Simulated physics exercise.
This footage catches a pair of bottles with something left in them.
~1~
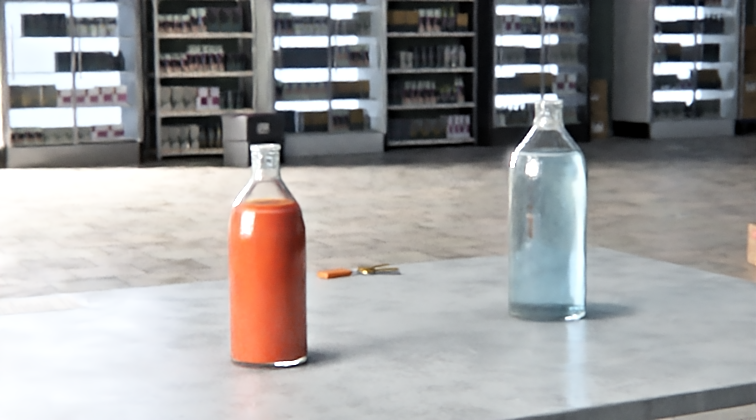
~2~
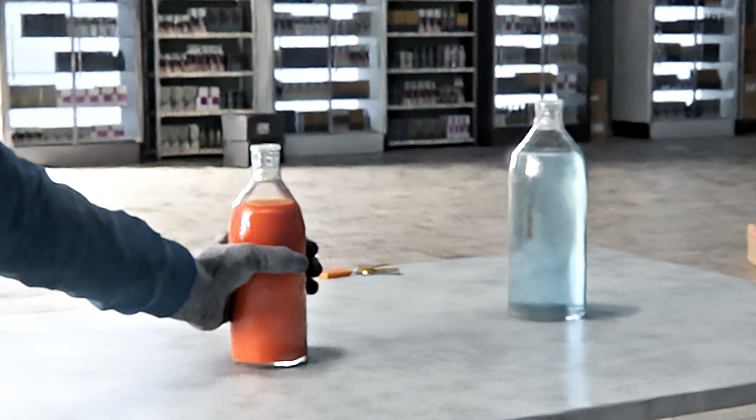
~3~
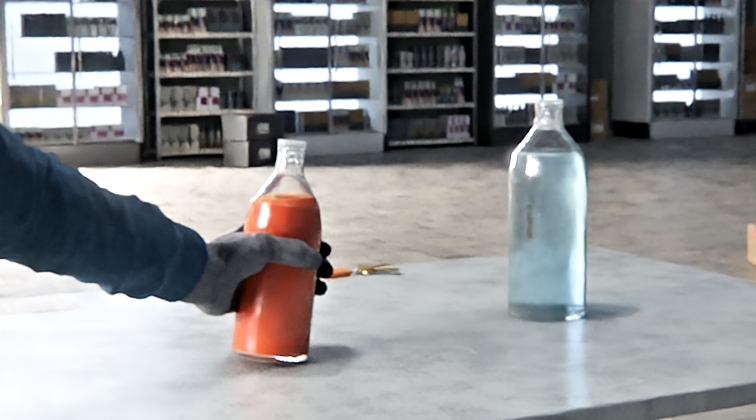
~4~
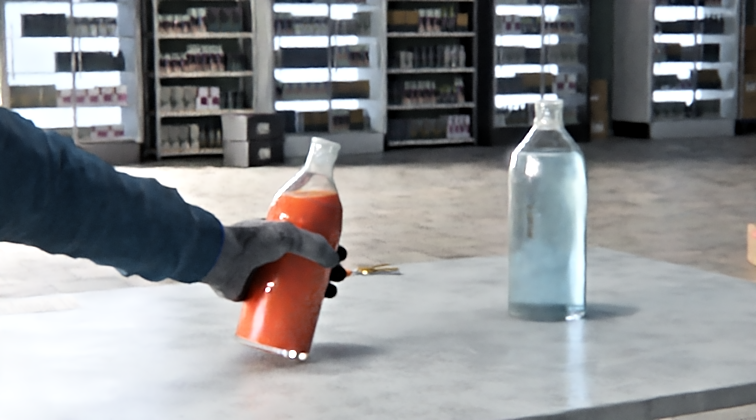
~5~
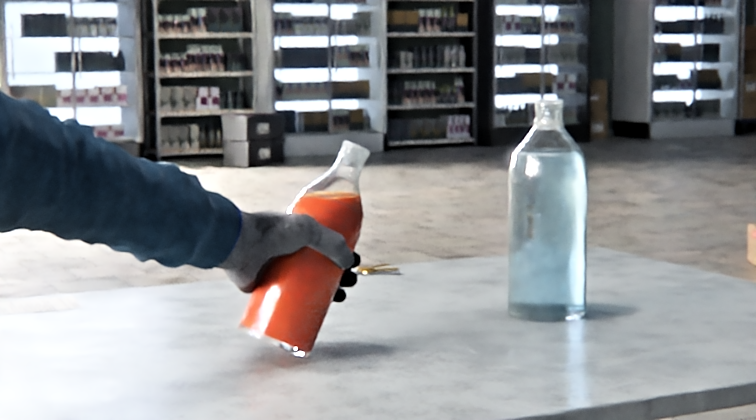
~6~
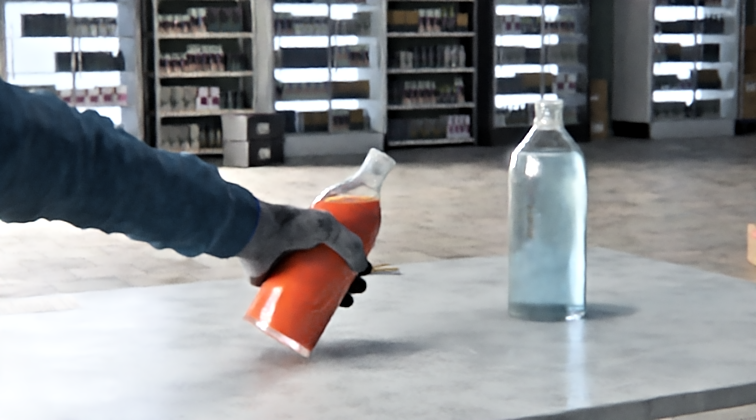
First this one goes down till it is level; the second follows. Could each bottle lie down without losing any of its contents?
Left: No; right: No.
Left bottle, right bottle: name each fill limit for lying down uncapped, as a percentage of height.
Roughly 24 percent, then 26 percent.
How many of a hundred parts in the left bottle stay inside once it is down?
About 35 %.
Next, the left bottle is nearly down; left bottle, some has come out.
After that, the left bottle lies flat; left bottle, some has come out.
Finally, both lie flat; left bottle, some has come out; right bottle, some has come out.
